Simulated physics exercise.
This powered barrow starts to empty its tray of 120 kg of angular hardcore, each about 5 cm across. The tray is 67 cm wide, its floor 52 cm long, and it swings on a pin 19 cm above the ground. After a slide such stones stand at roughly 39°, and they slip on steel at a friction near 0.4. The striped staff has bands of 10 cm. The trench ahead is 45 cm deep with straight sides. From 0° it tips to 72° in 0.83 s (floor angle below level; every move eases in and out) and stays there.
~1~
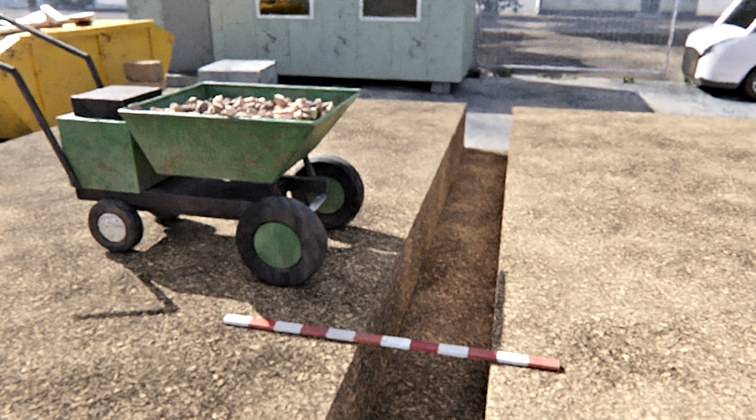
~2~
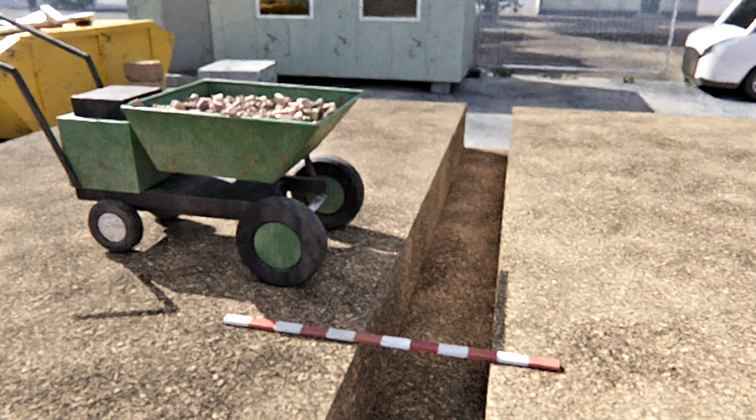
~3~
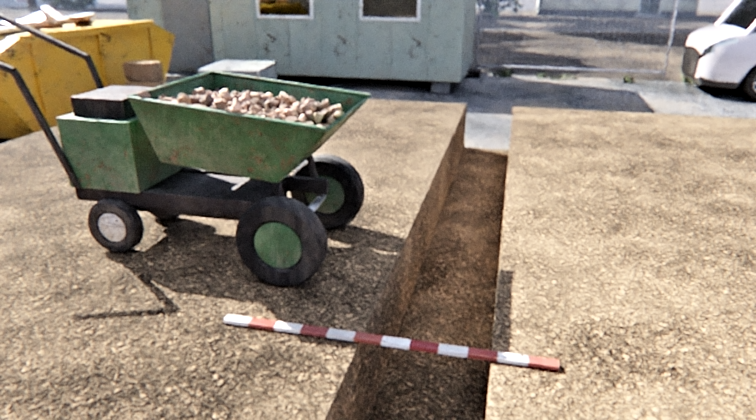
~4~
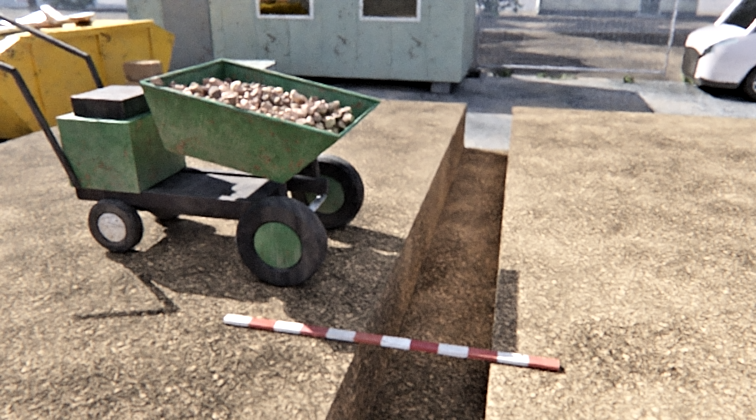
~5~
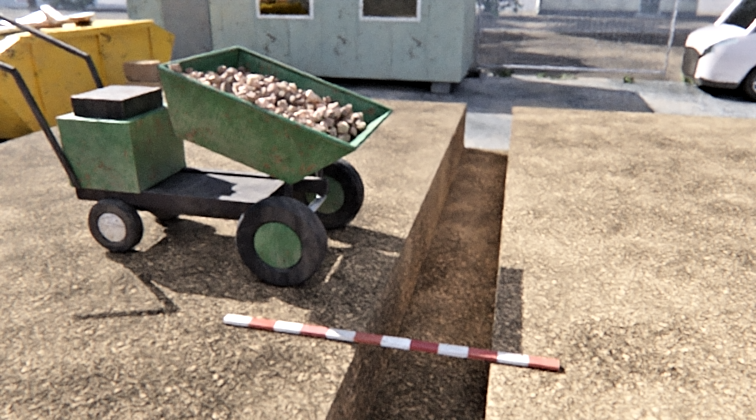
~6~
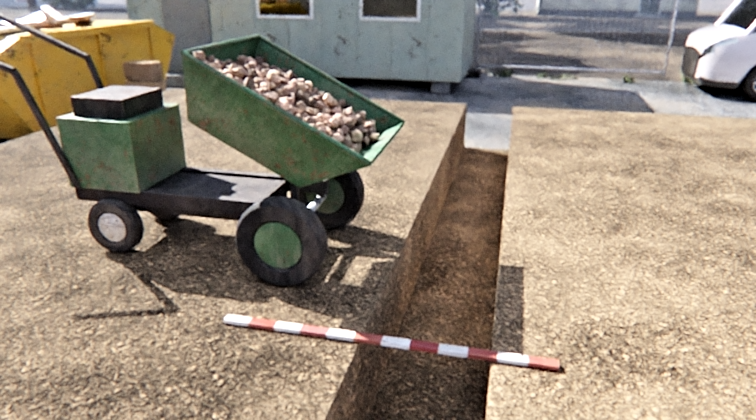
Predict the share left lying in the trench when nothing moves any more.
About 92 per cent.
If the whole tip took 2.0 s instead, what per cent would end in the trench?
Then about 100 per cent.
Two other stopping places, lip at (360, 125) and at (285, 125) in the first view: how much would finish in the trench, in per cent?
First some 60, then 100 per cent.
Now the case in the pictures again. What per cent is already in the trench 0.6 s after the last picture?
About 35 per cent by then.
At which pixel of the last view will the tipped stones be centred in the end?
Near (457, 340).
Then, 0.3 s after the last picture the floor is at 61°, 100 % in the tray; the foremost stones are at (413, 200).
Then, 0.6 s after the last picture the floor is at 72°, 66 % in the tray, 34 % in the trench; the foremost stones are at (500, 272).
Then, 0.9 s after the last picture the floor is at 72°, 27 % in the tray, 65 % in the trench, 8 % past the trench; the foremost stones are at (586, 265).
Then, 2.9 s after the last picture the floor is at 72°, 0 % in the tray, 92 % in the trench, 8 % past the trench; the foremost stones are at (604, 254).
